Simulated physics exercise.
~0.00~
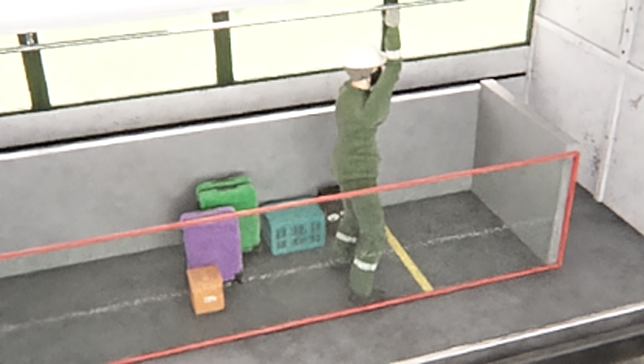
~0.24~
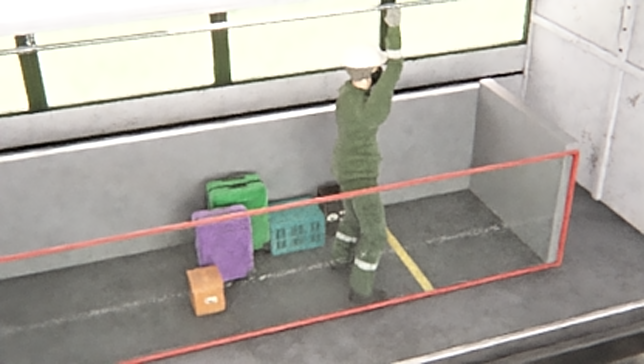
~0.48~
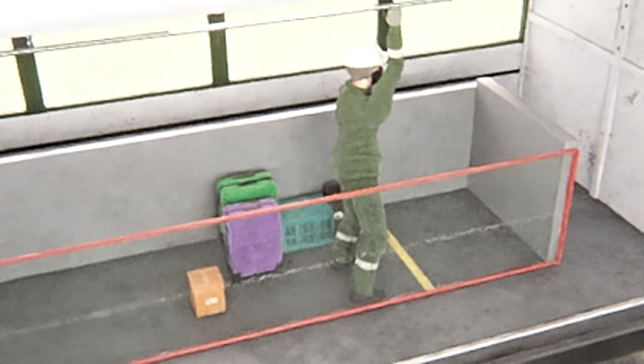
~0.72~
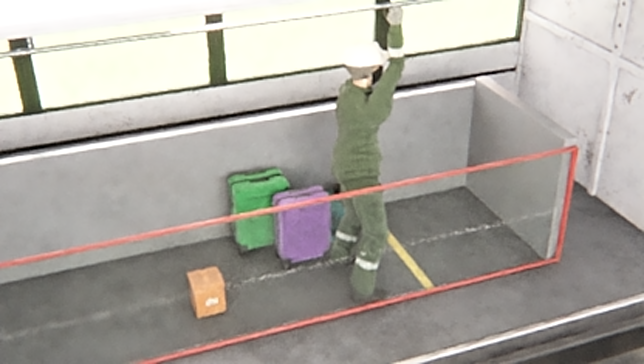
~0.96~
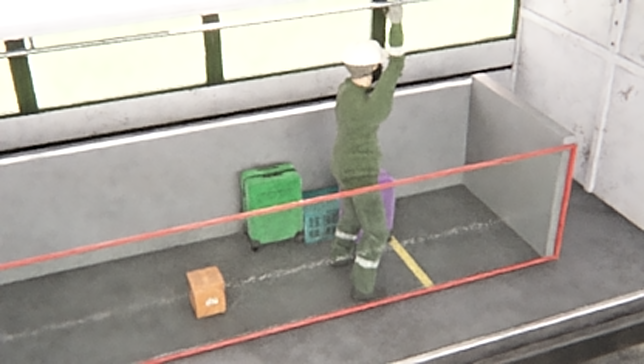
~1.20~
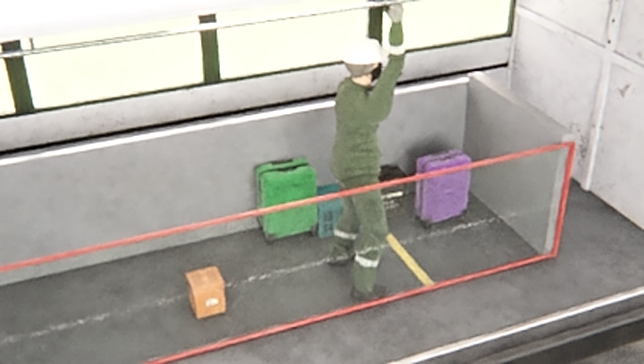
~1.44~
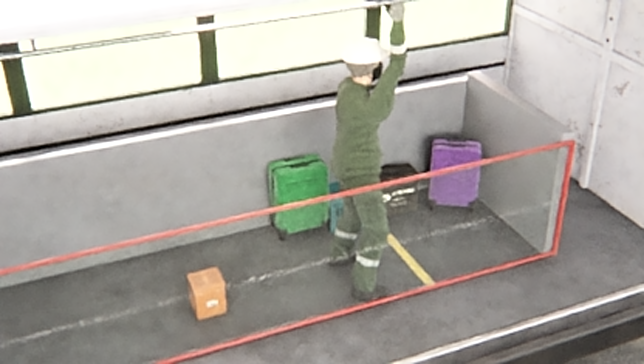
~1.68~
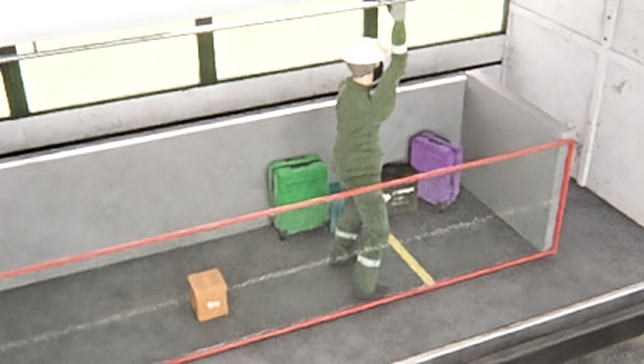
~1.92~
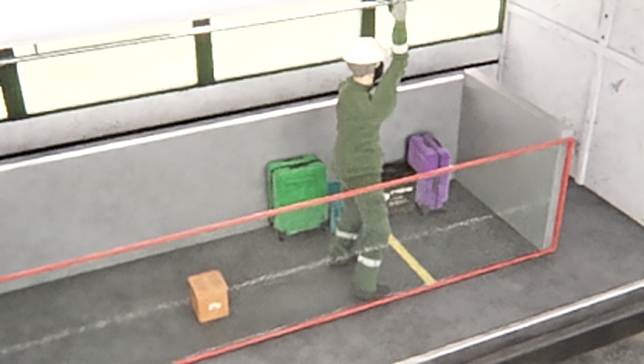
A purple suitcase rolled right past a standing traveller and over the yellow line, then drifted back slightly by the far wall, while a green suitcase and teal crate slid a shorter way, stopping short of it, and an orange box stayed put.
